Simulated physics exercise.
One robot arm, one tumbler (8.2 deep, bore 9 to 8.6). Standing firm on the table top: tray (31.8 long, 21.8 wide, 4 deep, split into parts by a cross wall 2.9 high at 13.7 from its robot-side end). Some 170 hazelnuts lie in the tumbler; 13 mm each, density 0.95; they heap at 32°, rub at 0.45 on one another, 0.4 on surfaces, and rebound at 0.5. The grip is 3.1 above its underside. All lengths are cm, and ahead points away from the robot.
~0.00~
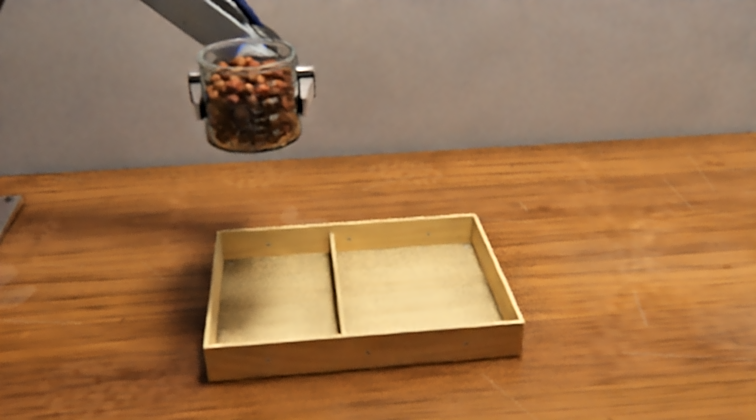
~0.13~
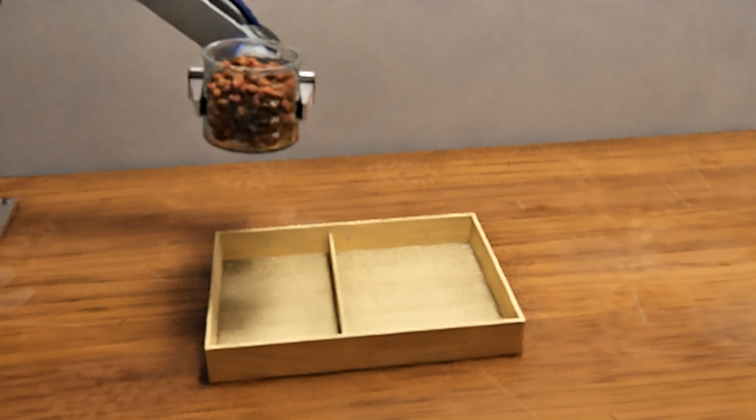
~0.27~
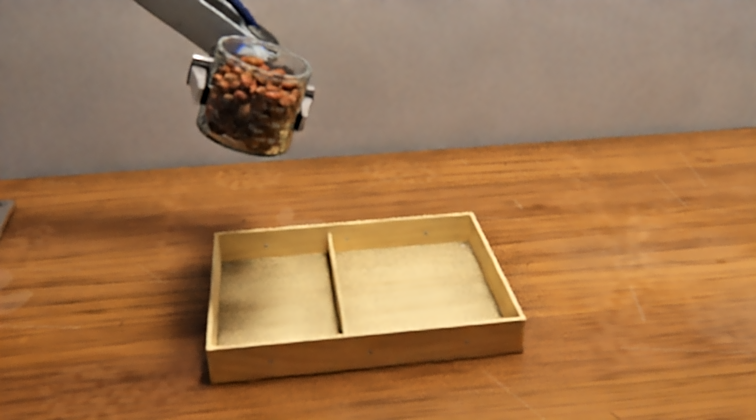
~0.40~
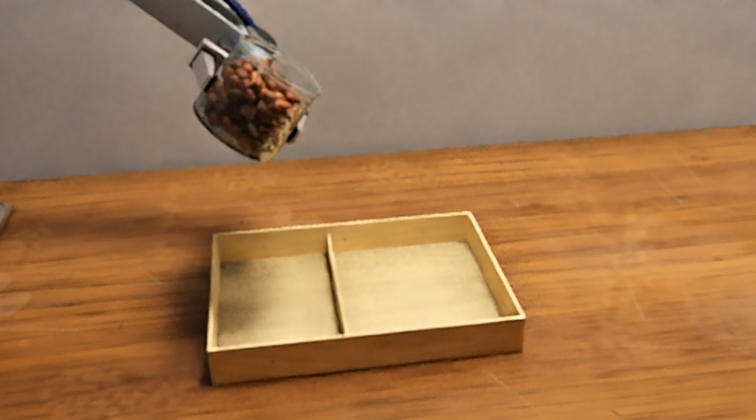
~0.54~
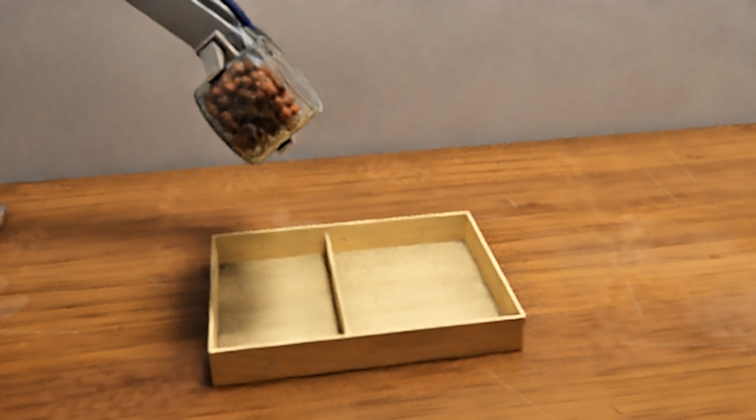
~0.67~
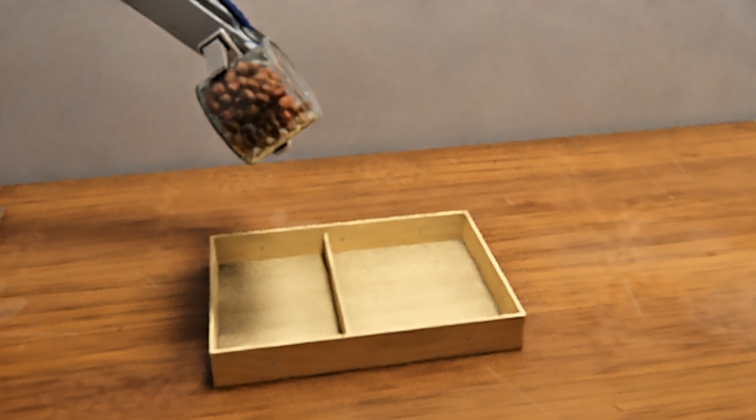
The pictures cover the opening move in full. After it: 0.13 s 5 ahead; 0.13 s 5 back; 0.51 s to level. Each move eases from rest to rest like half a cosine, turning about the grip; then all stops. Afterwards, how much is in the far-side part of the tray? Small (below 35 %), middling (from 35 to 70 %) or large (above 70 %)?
Share in the far-side part of the tray: Small (below 35 %).
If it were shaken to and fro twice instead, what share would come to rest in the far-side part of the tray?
Then about 25 per cent.
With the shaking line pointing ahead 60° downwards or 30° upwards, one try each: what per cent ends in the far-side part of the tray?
About 0 and 25 per cent.
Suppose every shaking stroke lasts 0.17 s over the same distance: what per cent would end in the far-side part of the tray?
In that case some 10 per cent.
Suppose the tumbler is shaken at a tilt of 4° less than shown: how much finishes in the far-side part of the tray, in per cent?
Some 15 per cent.
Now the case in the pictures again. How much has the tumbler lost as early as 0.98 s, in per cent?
About 20 per cent by then.
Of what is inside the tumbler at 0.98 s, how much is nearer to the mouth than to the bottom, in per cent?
Roughly 40 per cent.
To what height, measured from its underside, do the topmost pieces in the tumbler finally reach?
About 8.0 cm.
After 0.98 s, tilted 57° forward, highest piece 27 above the table; 137 in the tumbler, 33 in flight or on a rim.
After 1.29 s, tilted 12° forward, highest piece 30 above the table; 137 in the tumbler, 29 in the far-side part, 2 in the robot-side part, 1 on the table or floor, 1 in flight or on a rim.
After 1.64 s, level, highest piece 30 above the table; 137 in the tumbler, 29 in the far-side part, 2 in the robot-side part, 2 on the table or floor.
After 2.69 s, level, highest piece 30 above the table; 137 in the tumbler, 29 in the far-side part, 2 in the robot-side part, 2 on the table or floor.
At rest, 137 in the tumbler, 29 in the far-side part, 2 in the robot-side part, 2 on the table or floor. That is 17 % in the far-side part of the tray.
